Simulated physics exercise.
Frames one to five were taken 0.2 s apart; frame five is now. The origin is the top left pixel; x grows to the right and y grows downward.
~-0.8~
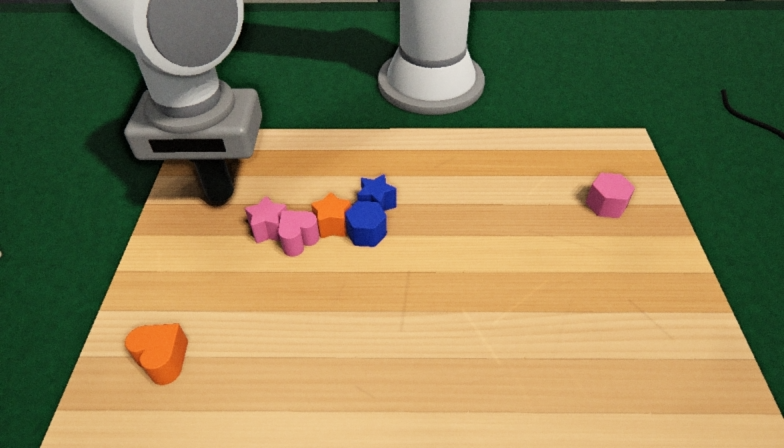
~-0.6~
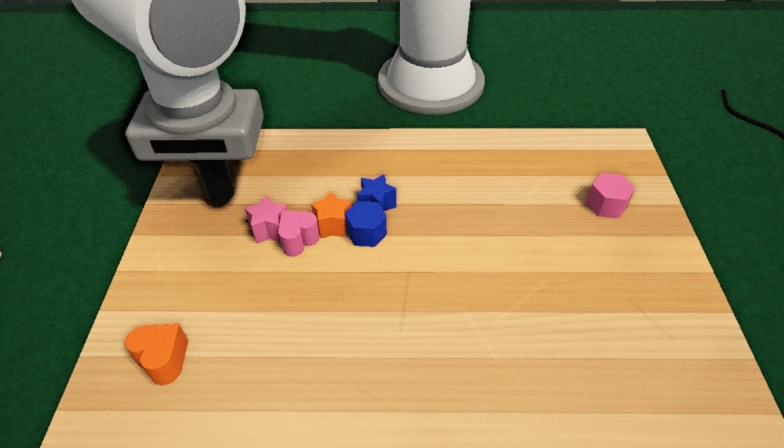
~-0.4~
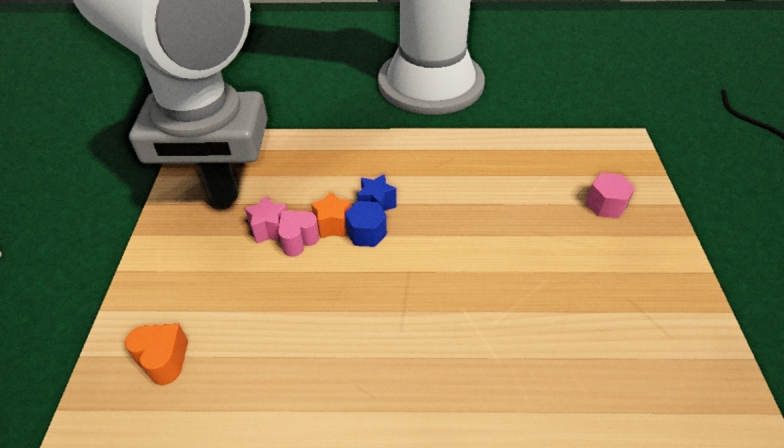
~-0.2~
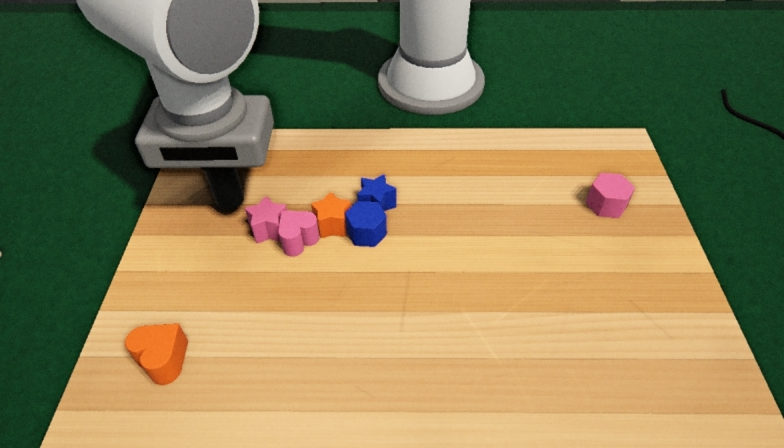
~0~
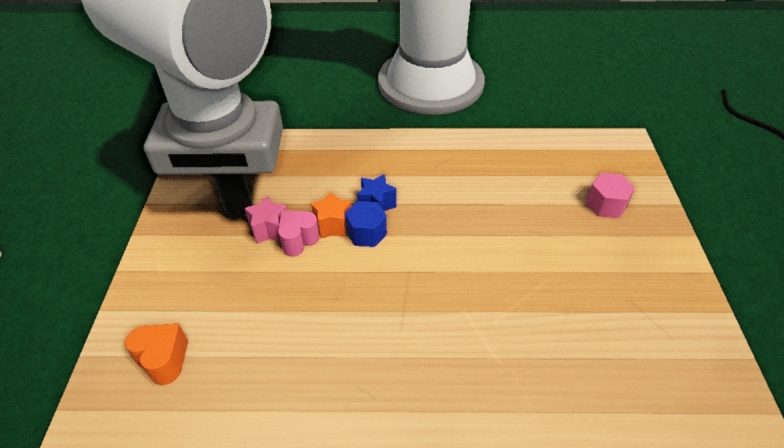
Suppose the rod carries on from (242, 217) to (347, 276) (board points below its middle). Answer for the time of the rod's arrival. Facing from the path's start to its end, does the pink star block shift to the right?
Final answer: Yes.
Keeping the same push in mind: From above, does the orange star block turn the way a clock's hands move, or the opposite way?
It swings round anticlockwise.
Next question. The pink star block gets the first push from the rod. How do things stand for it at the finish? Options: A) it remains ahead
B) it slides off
That would be A.
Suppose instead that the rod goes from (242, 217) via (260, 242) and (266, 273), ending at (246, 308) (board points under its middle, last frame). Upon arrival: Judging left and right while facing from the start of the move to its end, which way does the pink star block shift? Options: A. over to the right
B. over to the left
Letter B.
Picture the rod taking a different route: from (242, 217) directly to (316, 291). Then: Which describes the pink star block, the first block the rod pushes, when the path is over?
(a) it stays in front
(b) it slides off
a
On the path given first. One third of the way, rod at (272, 226); pink star block at (288, 232); pink heart-shaped block at (323, 239), turned 20° anticlockwise; orange star block at (333, 207), turned 30° anticlockwise; blue hexagon at (372, 213), turned 15° clockwise.
Two thirds of the way, rod at (308, 246); pink star block at (325, 254); pink heart-shaped block at (364, 256), turned 40° anticlockwise; orange star block at (333, 207), turned 30° anticlockwise; blue hexagon at (372, 213), turned 15° clockwise.
At the end, rod at (346, 266); pink star block at (359, 280), turned 15° clockwise; pink heart-shaped block at (396, 267), turned 115° anticlockwise; orange star block at (333, 207), turned 30° anticlockwise; blue hexagon at (372, 213), turned 15° clockwise.
